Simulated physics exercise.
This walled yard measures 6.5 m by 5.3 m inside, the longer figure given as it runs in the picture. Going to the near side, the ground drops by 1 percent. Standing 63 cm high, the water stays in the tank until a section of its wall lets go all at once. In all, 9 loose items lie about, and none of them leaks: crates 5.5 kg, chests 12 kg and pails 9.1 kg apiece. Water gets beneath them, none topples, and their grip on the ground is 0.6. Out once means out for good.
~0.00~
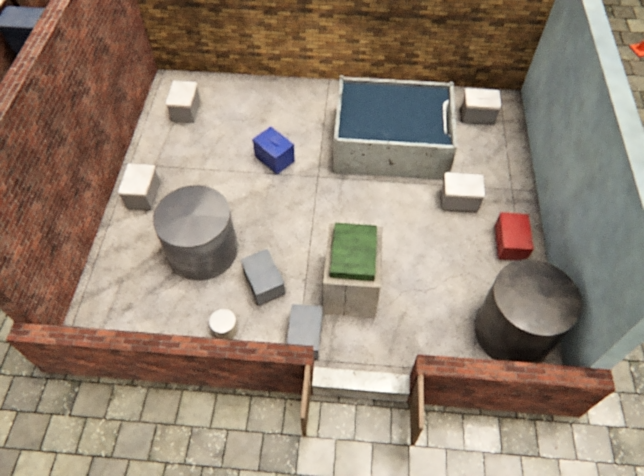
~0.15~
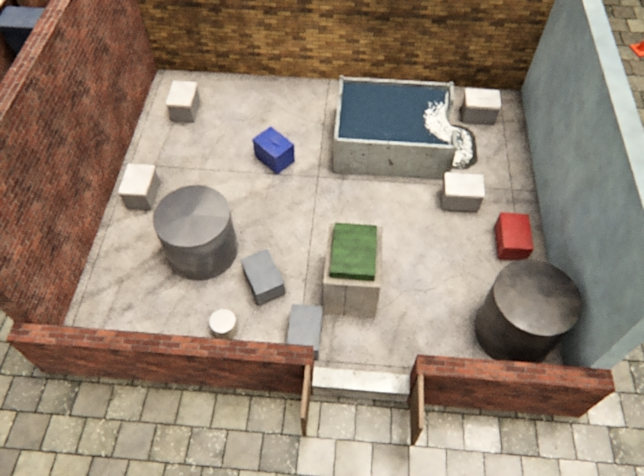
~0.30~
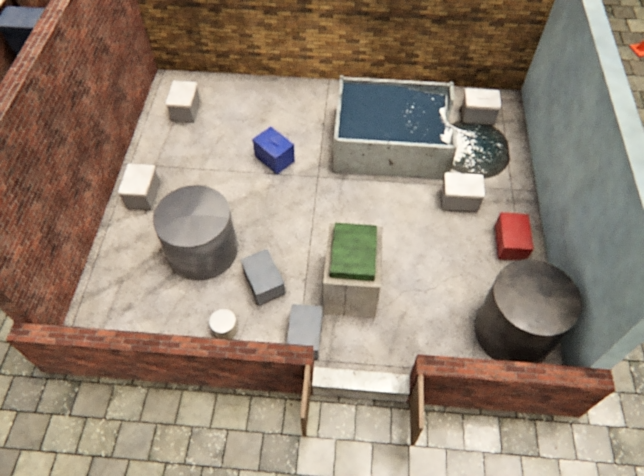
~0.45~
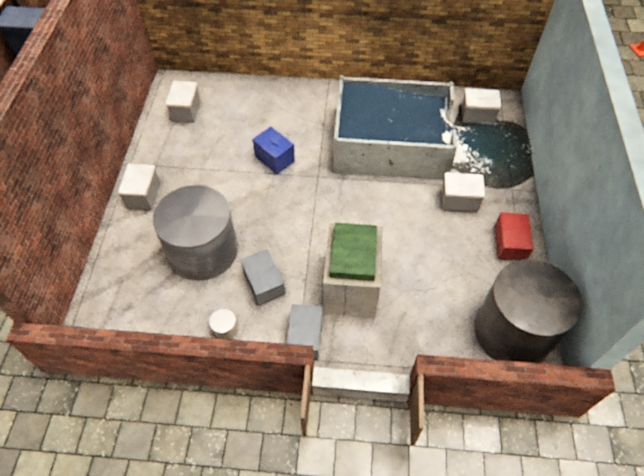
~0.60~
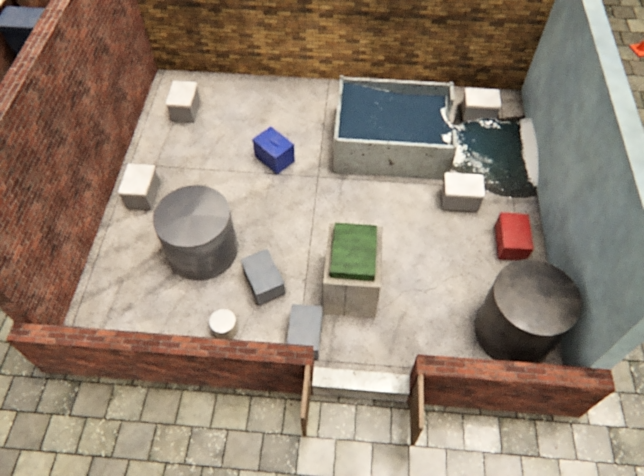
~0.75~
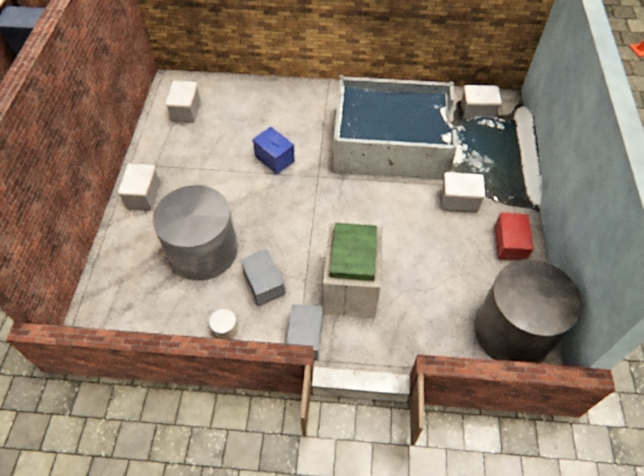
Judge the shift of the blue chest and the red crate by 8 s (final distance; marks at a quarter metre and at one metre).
Outcome: The blue chest will hardly move. The red crate will go a long way.
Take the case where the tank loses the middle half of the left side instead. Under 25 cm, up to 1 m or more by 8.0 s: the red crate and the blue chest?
The red crate remains where it was; the blue chest is swept a long way.
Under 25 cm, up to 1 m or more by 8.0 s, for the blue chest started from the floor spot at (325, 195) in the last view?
Put there, it remains roughly in place.
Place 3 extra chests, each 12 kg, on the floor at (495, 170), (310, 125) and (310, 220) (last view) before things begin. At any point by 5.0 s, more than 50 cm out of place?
First beyond, then within, then within.
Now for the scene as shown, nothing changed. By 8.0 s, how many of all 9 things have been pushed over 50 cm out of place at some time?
My count gives 2.
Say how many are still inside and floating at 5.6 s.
Then: 0.
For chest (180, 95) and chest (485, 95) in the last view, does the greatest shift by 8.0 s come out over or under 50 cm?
In sequence - stayed below the line; crossed the line.
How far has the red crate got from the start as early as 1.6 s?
It is about 30 cm out of place by then.
After 1.6 s the blue chest is near (273, 142), 0.0 m from its start, aground; the red crate is near (501, 236), 0.3 m from its start, aground; 0 of 9 are out; 0 afloat.
After 3.6 s the blue chest is near (273, 142), 0.0 m from its start, aground; the red crate is near (394, 255), 1.8 m from its start, aground; 0 of 9 are out; 1 afloat.
After 5.6 s the blue chest is near (273, 142), 0.0 m from its start, aground; the red crate is near (381, 211), 1.9 m from its start, aground; 0 of 9 are out; 0 afloat.
After 8.0 s the blue chest is near (273, 142), 0.0 m from its start, aground; the red crate is near (346, 178), 2.5 m from its start, aground; 0 of 9 are out; 0 afloat.
